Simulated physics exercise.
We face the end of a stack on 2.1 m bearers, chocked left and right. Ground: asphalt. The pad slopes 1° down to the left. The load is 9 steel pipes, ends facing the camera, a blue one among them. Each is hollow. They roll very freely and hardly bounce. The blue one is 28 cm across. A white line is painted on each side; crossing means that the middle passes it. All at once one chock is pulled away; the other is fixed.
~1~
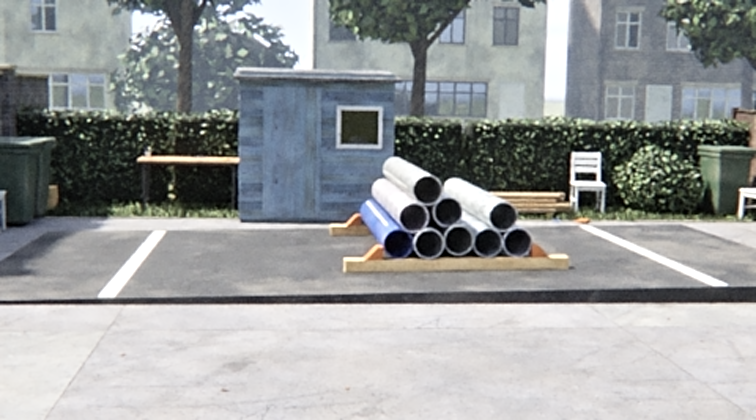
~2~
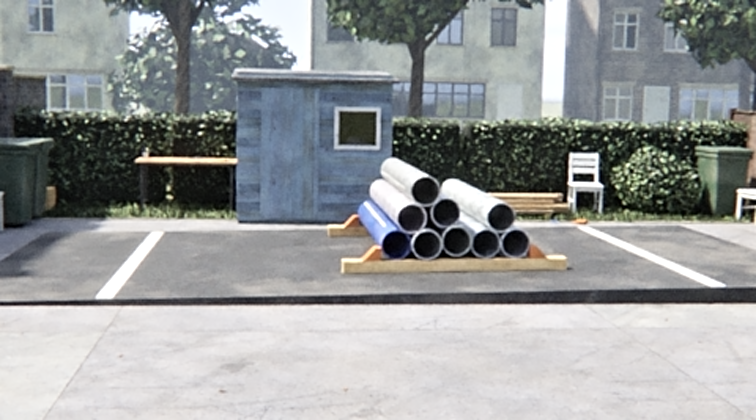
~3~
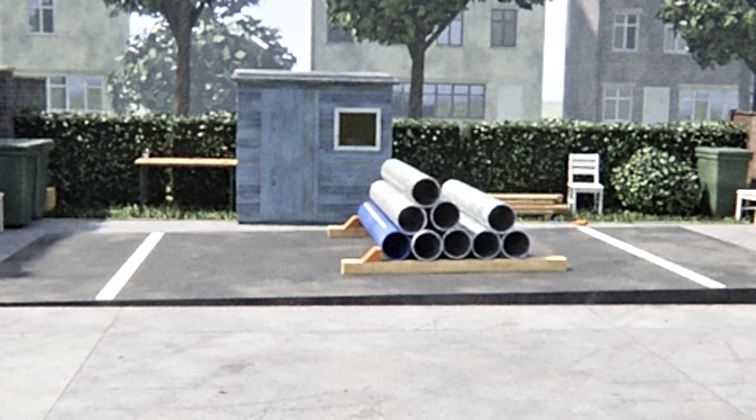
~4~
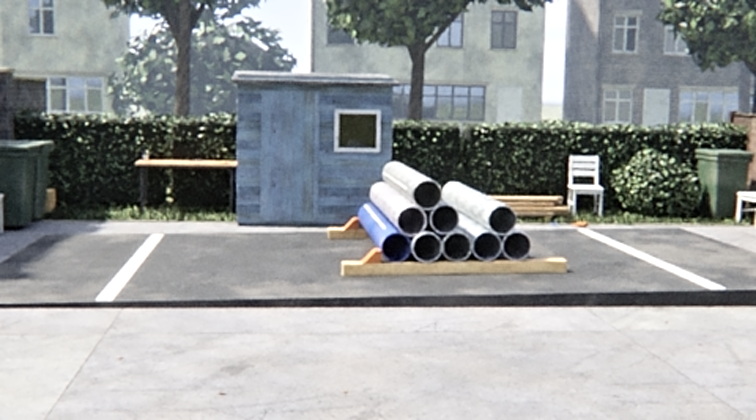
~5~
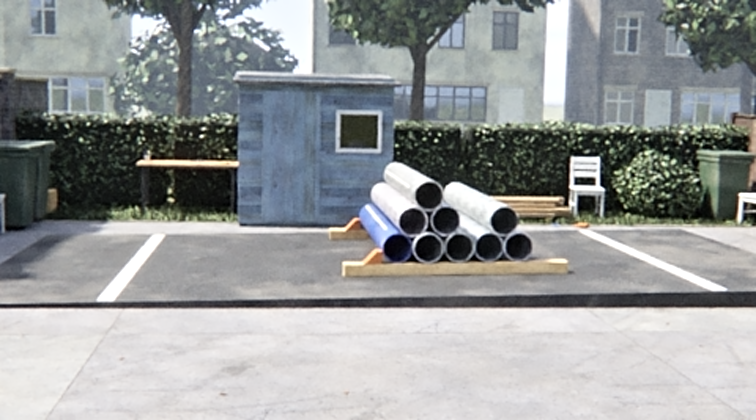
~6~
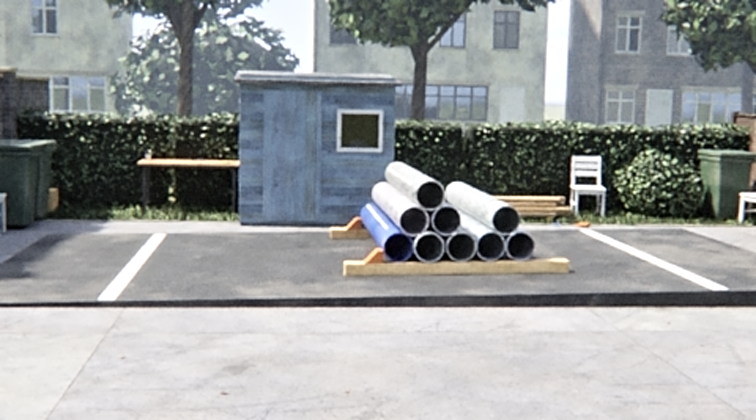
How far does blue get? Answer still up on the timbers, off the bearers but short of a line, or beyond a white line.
Blue comes to rest still up on the timbers.
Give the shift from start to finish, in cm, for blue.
Moved: Blue 0.
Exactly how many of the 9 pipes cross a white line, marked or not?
0 of them.
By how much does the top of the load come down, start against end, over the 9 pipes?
Some 25 cm lower.
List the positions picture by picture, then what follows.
Blue at (399, 244); both chocks in; lines at (123, 276) and (679, 267); the pad slopes 1° down to the left; 4 of the 9 form the bottom row, in the first frame.
Blue at (397, 245), in the second frame.
Blue at (397, 246); right chock gone, in the third frame.
Blue at (397, 248), in the fourth frame.
Blue at (398, 249), in the fifth frame.
Blue at (399, 248); lines at (123, 279) and (679, 271), in the sixth frame.
Then, 0.3 s after the last picture, blue is on the bearers, 50 cm from the bearers' left end; 0 past a line.
At rest (5.7 s after the last picture), blue is on the bearers, 50 cm from the bearers' left end; 0 past a line.
